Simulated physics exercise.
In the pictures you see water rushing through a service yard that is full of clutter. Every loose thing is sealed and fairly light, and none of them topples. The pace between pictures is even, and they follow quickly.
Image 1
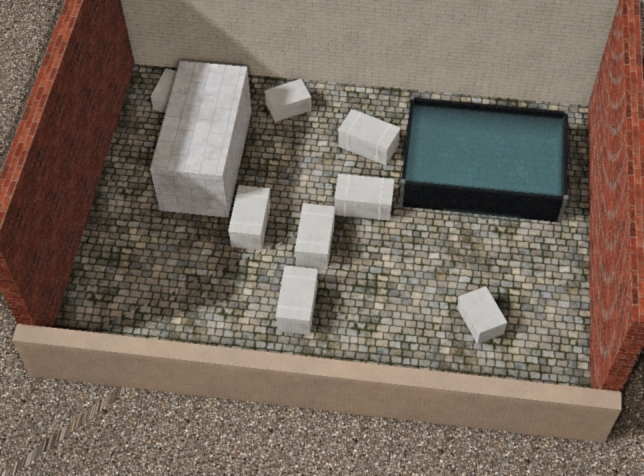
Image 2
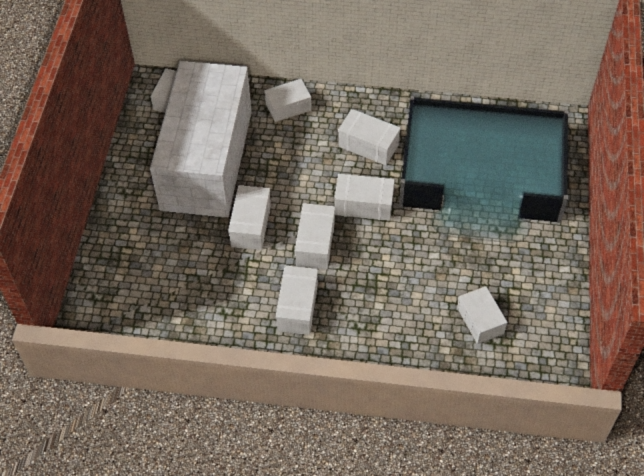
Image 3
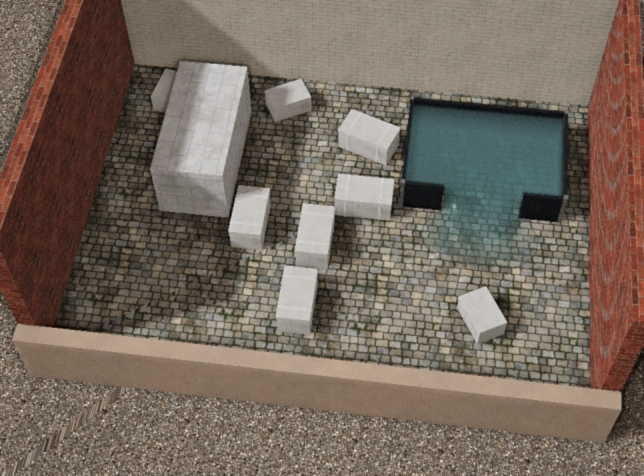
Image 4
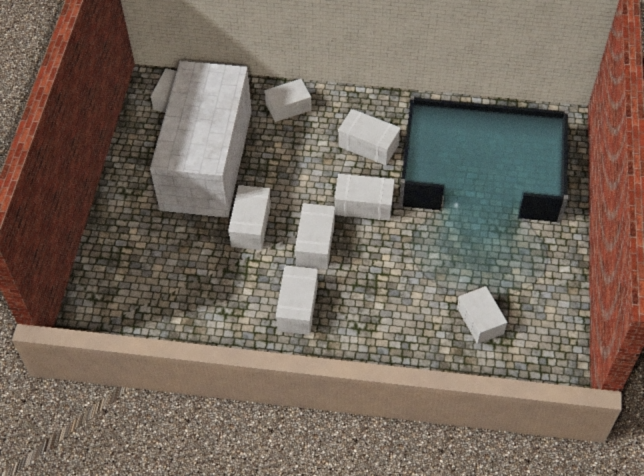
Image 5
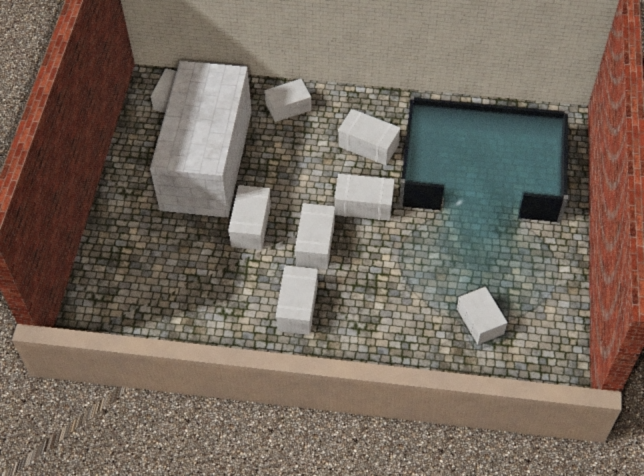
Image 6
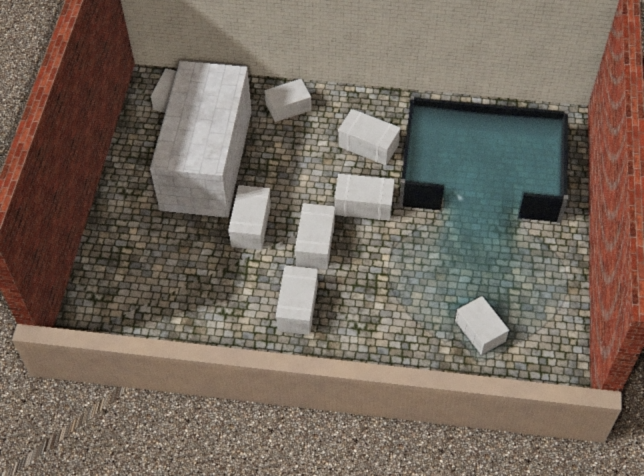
Water pours from a gap in the dark tank, spreads over cobbles, and nudges one pale block slightly.
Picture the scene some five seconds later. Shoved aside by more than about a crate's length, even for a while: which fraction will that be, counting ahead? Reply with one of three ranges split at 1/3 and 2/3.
Under 1/3.
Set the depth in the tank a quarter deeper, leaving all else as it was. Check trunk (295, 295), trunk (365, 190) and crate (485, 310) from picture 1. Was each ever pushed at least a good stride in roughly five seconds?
The first did it, the next came up short, and the last did it.
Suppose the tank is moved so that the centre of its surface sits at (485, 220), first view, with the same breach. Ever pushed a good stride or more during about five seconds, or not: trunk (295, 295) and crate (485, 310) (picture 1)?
In the order asked: Got displaced that much and got displaced that much.
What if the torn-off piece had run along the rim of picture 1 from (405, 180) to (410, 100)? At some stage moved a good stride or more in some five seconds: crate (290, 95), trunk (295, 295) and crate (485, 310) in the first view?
Lab note - in sequence: Made it that far; never that far; never that far.
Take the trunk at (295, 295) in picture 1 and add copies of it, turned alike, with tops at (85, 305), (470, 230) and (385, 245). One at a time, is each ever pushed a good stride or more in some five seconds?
Taking them one at a time: Remains close, then gets driven off, then remains close.
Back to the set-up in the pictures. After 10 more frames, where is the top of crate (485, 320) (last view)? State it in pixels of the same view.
About (480, 368).
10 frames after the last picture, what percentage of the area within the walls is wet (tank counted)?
Something close to 35 per cent.
A moment on, 1 of 8 are well off their spots; 0 afloat.
Next, 1 of 8 are well off their spots; 1 afloat.
Later, 1 of 8 are well off their spots; 1 afloat.
In the end, 2 of 8 are well off their spots, and 2 have been at some point; 1 afloat.
